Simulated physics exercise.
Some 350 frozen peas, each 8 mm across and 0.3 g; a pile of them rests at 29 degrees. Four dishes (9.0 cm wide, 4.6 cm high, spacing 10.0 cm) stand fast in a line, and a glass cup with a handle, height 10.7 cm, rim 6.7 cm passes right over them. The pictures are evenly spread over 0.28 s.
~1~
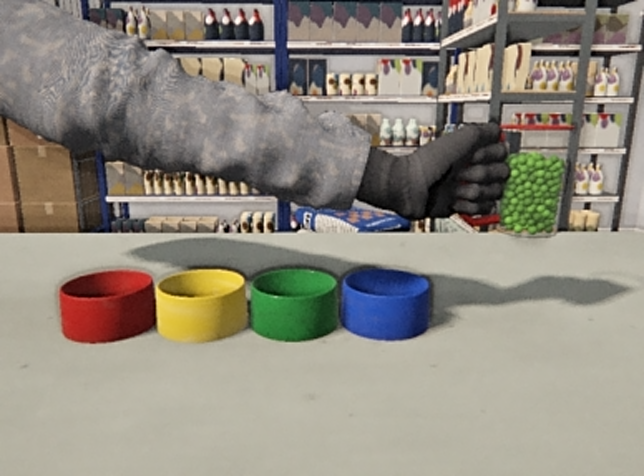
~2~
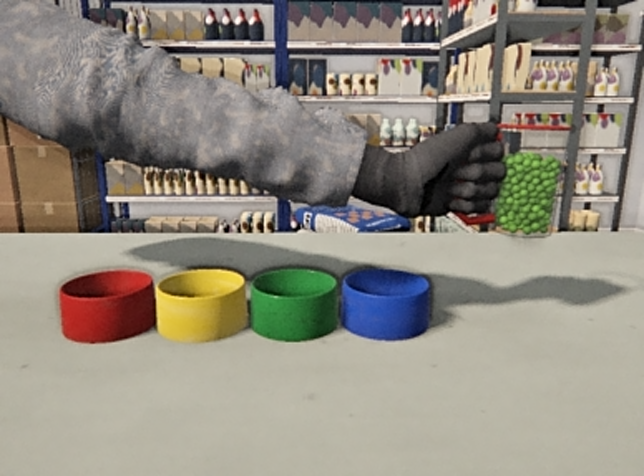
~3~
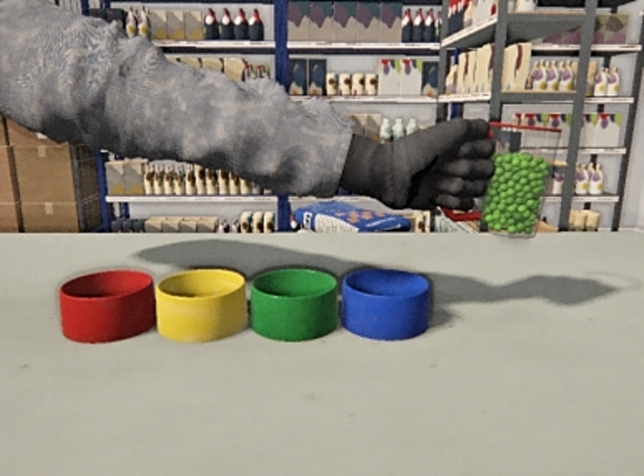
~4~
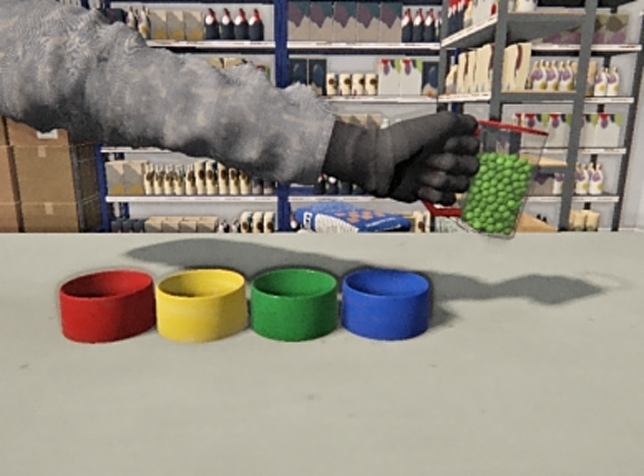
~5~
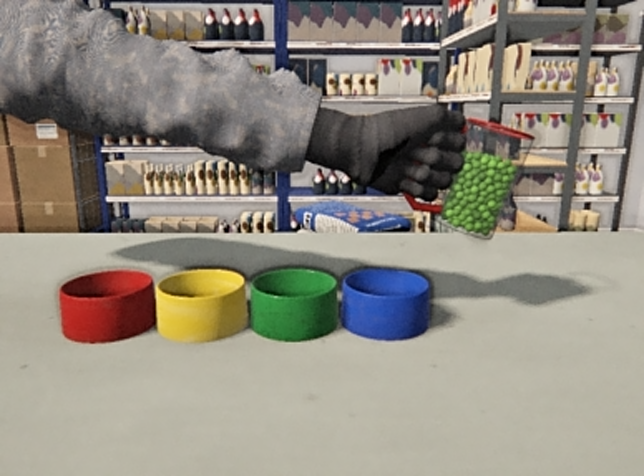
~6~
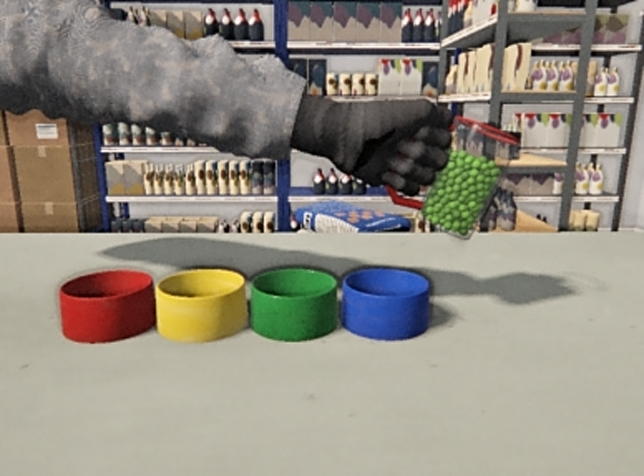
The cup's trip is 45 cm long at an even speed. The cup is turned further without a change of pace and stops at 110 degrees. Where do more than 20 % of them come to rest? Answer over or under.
Red under, blue under, green under, yellow over, counter under.
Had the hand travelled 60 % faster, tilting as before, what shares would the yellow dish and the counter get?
Yellow 100, counter 0.
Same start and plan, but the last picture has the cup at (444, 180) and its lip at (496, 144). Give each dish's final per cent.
Red 0, blue 0, green 0, yellow 90.
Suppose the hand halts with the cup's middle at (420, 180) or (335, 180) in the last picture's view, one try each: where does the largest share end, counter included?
The winner: Counter, then blue.
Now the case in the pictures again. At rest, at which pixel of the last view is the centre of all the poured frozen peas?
Around (200, 304).
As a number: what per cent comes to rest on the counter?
About 5 per cent.
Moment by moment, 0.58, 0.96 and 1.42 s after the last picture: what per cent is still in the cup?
About 100, 85, 30.
Then, 0.58 s after the last picture, tilt 76 degrees; cup holds 100 %.
Then, 0.96 s after the last picture, tilt 110 degrees; cup holds 85 %, green 5 %.
Then, 1.42 s after the last picture, tilt 110 degrees; cup holds 30 %, green 5 %, yellow 55 %.
In the end, red 0 %, blue 0 %, green 5 %, yellow 90 %, counter 5 %.
